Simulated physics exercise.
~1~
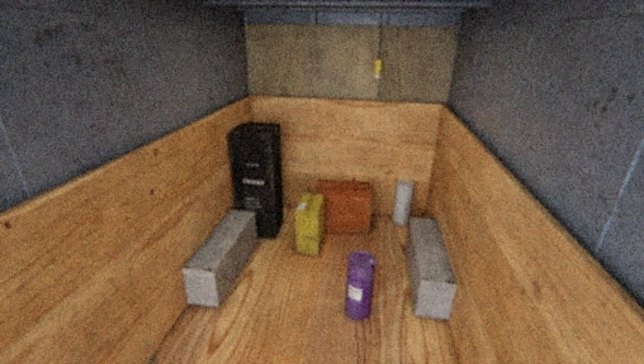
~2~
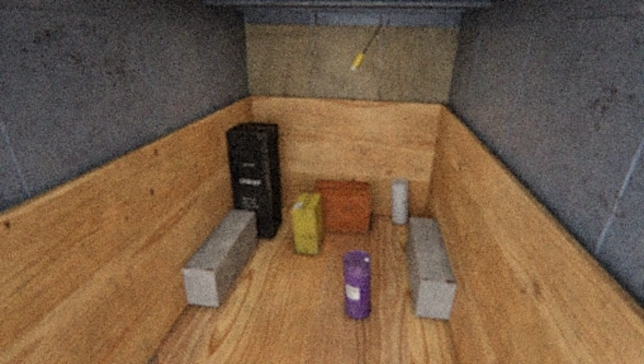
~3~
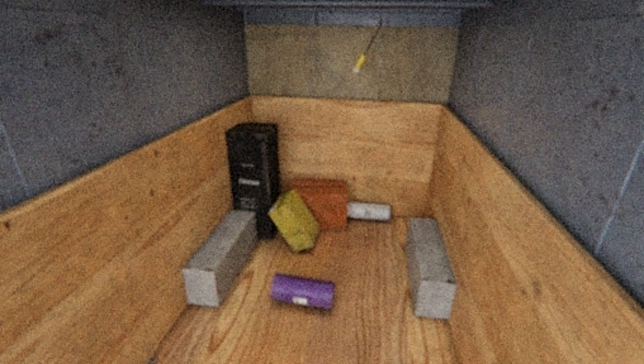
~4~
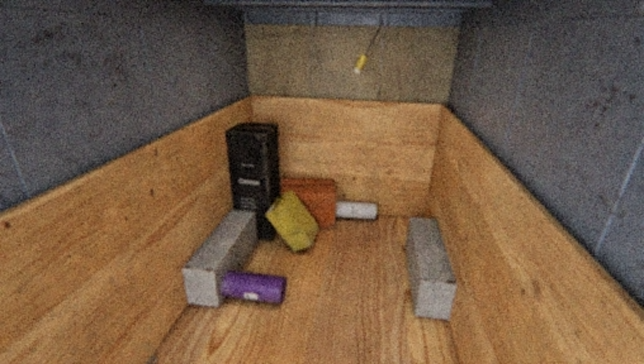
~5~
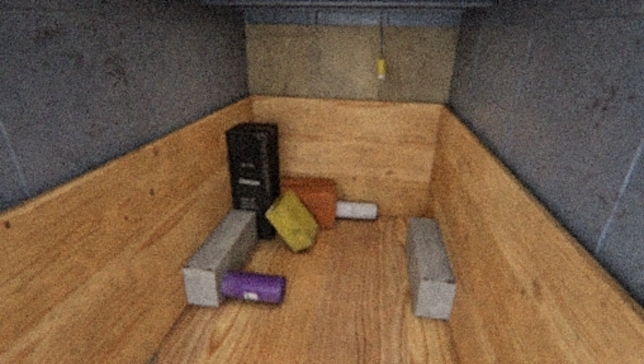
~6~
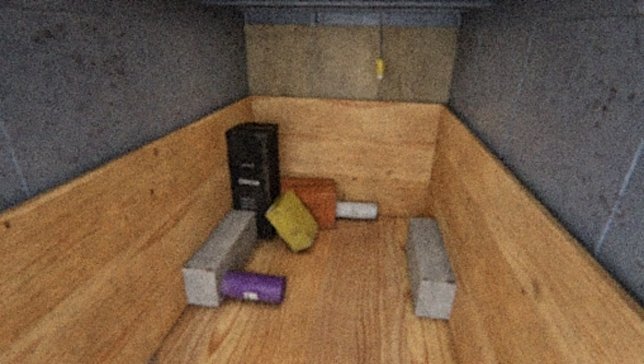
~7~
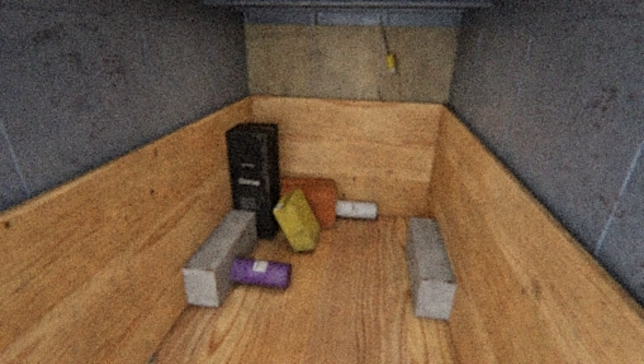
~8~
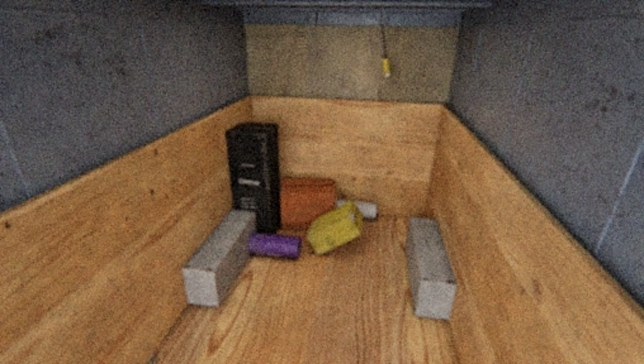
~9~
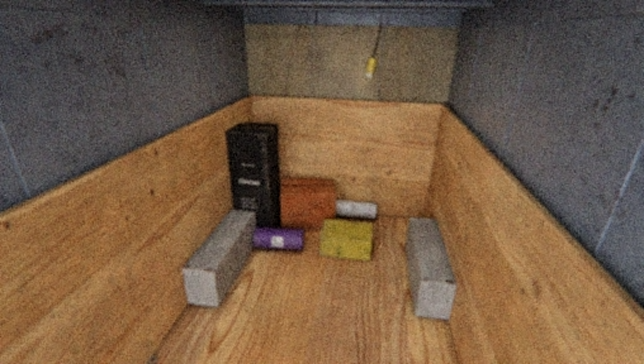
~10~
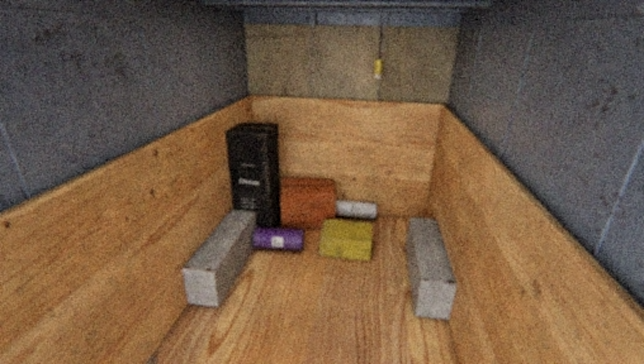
In a van's load bay, purple and white canisters topple and shift left, yellow box tips, later falling right, black box staying upright.
